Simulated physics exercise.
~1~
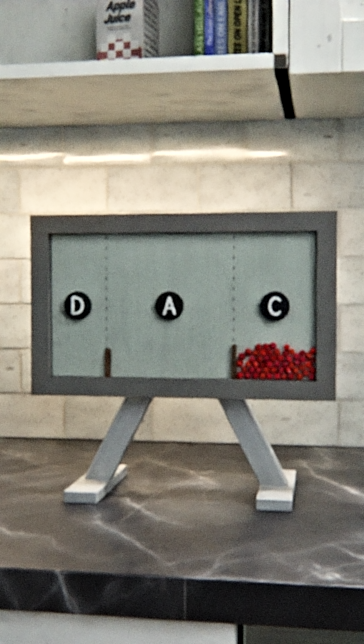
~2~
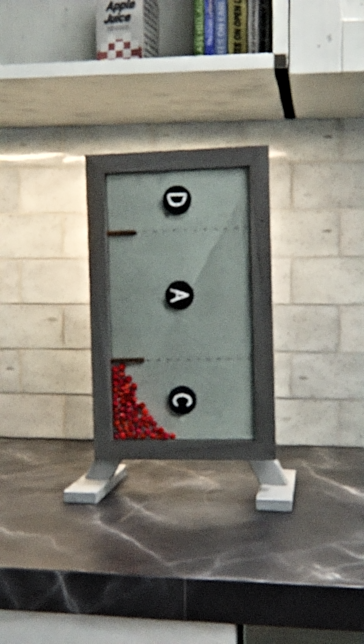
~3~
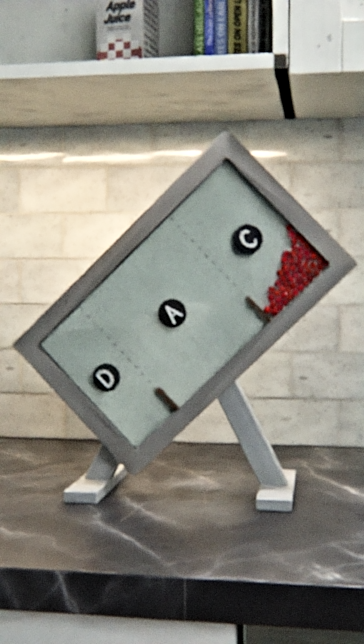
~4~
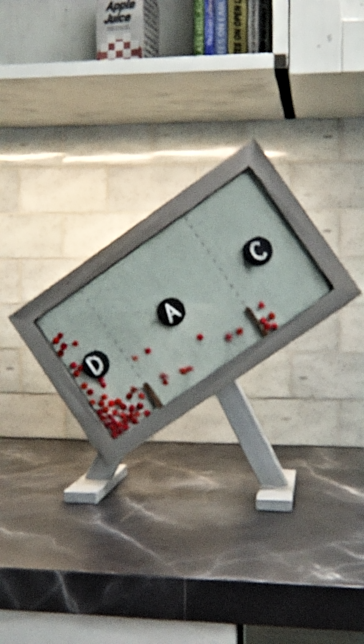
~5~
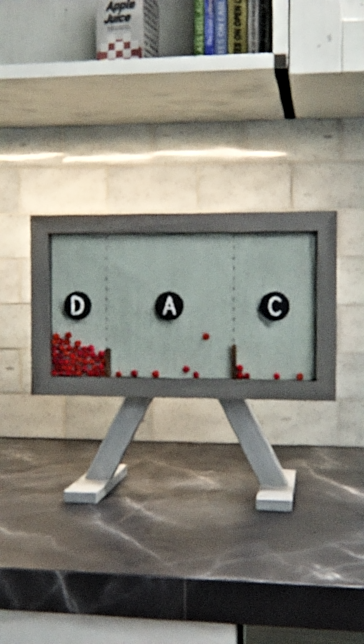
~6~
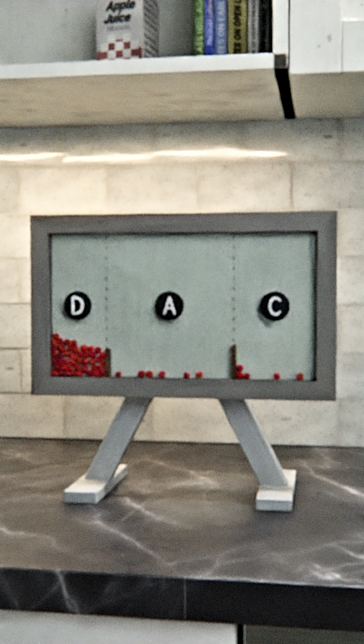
In this clip, a framed case of small red beads, lettered D, A and C, turns clockwise on its stand until upright, then swings back anticlockwise past level, spilling most beads from C into D, and returns level, leaving a few scattered in A and C.
